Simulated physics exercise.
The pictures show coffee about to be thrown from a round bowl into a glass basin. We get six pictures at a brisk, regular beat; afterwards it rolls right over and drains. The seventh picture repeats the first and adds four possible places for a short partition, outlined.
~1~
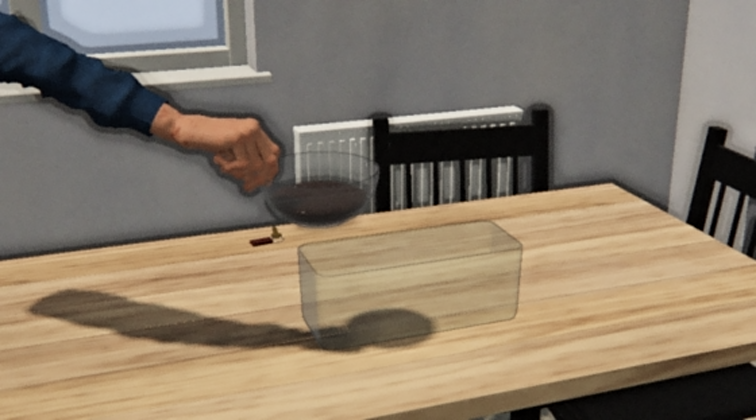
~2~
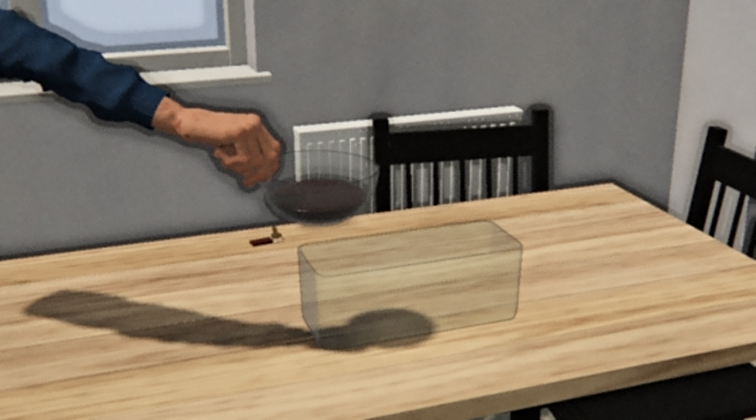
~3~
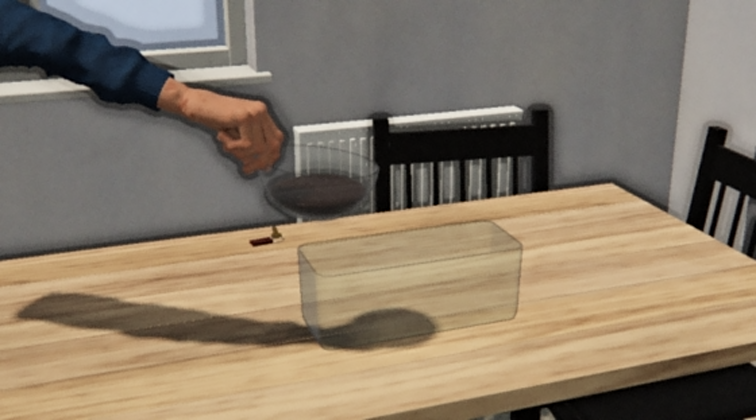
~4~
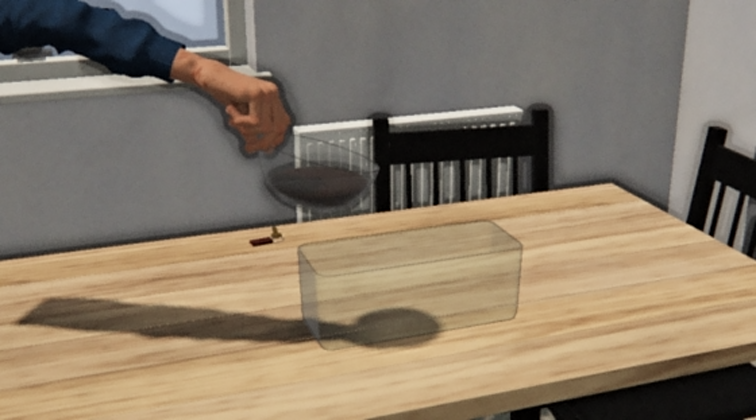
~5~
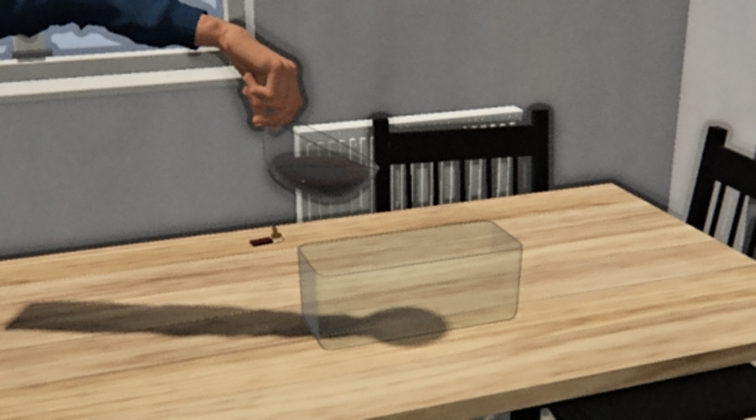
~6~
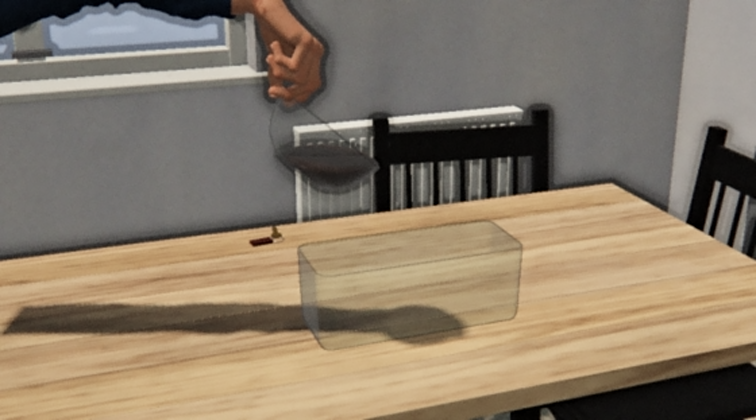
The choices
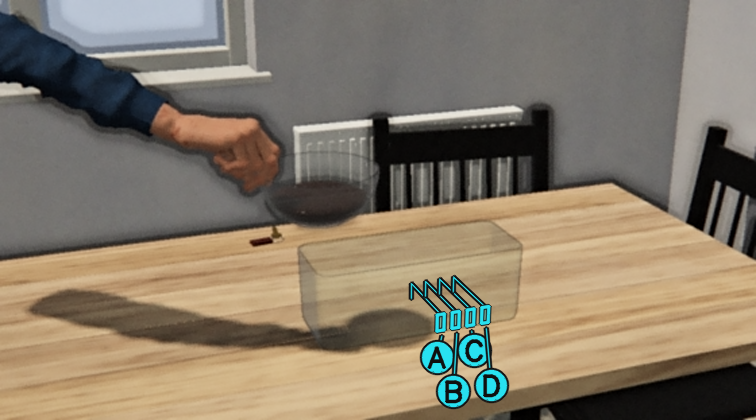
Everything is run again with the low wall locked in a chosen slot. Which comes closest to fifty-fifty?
I would pick slot B.
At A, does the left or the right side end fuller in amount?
The right one.
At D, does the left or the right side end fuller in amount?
The left side.
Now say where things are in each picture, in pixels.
Upright, lip at (374, 162); basin from (319, 350) to (516, 316); nothing has left yet.
Tipped about 2°, lip at (374, 162); nothing has left yet.
Tipped about 8°, lip at (374, 162); nothing has left yet.
Tipped about 17°, lip at (374, 162); nothing has left yet.
Tipped about 29°, lip at (374, 162); nothing has left yet.
Tipped about 42°, lip at (374, 162); nothing has left yet.
On the marked copy, A at (441, 336); B at (456, 333); C at (471, 330); D at (486, 328).
If A is chosen, about 18 % ends left of the wall and 81 % right of it.
If B is chosen, about 49 % ends left of the wall and 50 % right of it.
If C is chosen, about 87 % ends left of the wall and 11 % right of it.
If D is chosen, about 82 % ends left of the wall and 16 % right of it.
